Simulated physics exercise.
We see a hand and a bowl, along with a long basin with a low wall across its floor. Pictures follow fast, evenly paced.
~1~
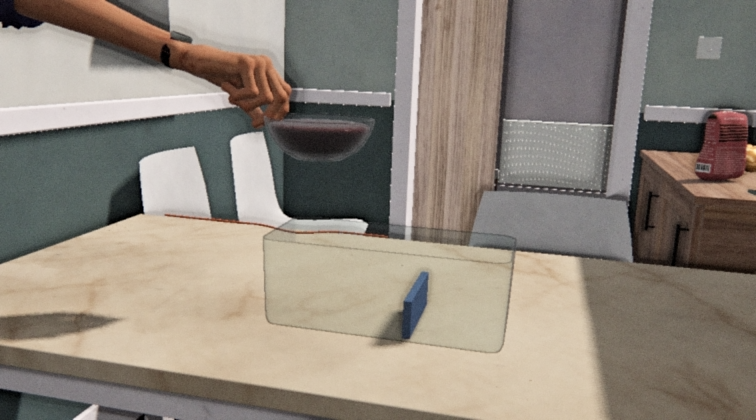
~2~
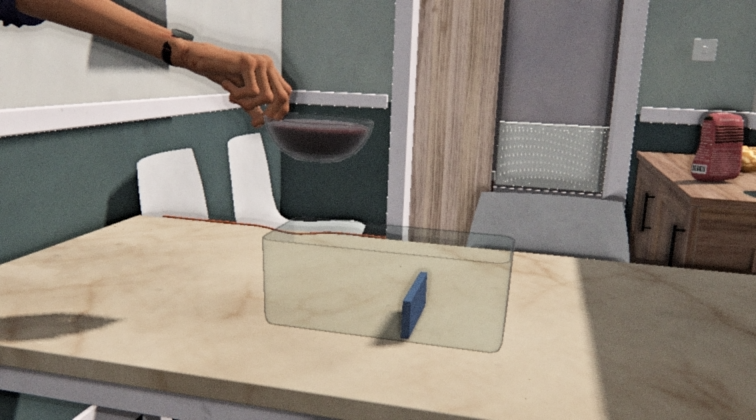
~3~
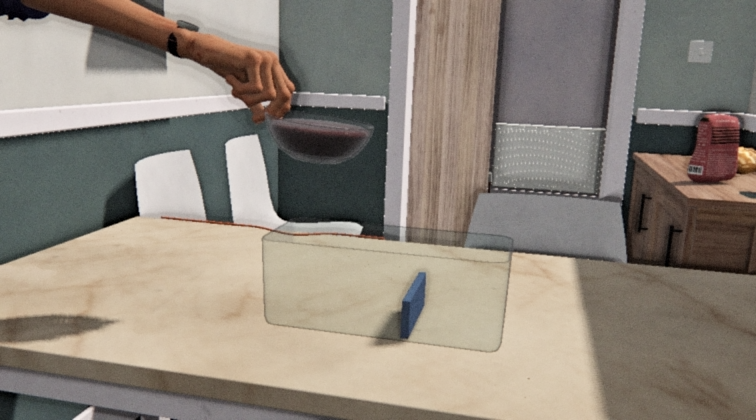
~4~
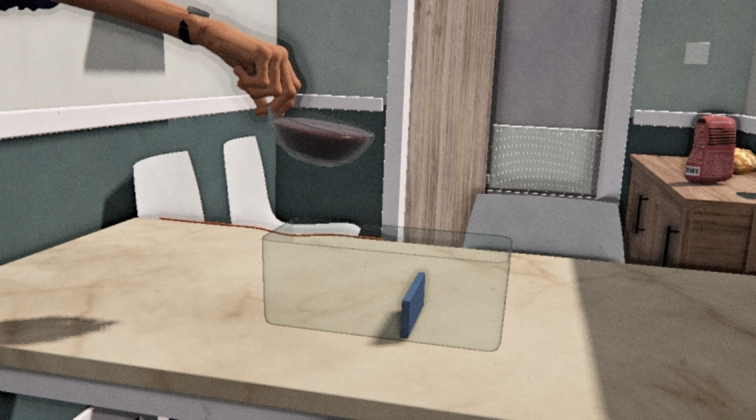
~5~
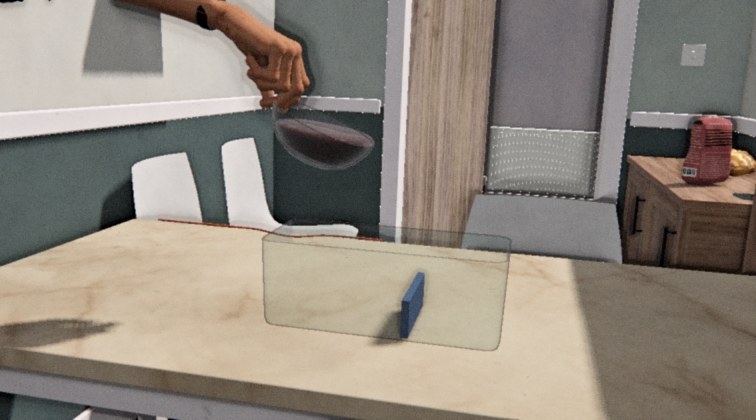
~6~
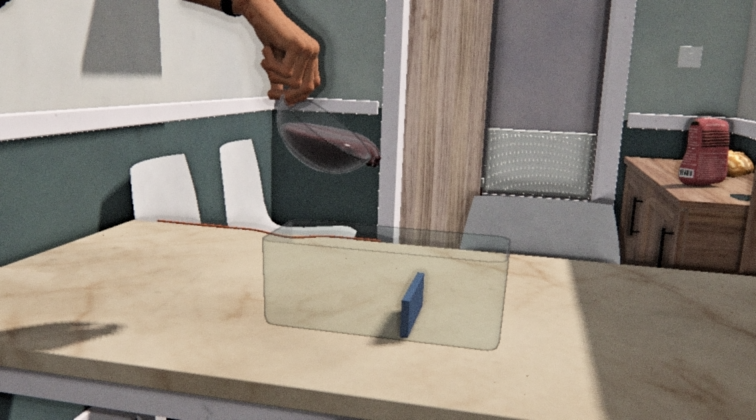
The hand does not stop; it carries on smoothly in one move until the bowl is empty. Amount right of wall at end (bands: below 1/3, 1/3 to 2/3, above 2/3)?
Shy of a third.
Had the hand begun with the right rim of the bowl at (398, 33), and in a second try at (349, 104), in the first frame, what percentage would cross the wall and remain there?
About 70 % the first time, about 5 % the second.
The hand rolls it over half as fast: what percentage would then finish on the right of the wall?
About 35 per cent.
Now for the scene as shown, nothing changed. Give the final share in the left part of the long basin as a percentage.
Close to 85 per cent.
A moment on, the bowl is tipped right over and 1 per cent is still to pour, 68 is left of the wall and 11 right of it.
Next, the bowl is tipped right over and 0 per cent is still to pour, 82 is left of the wall and 11 right of it.
Then the bowl is tipped right over and 0 per cent is still to pour, 83 is left of the wall and 12 right of it.
Later the bowl is tipped right over and 0 per cent is still to pour, 83 is left of the wall and 12 right of it.
Finally, 83 per cent lies left of the wall, 12 right of it and 5 outside.
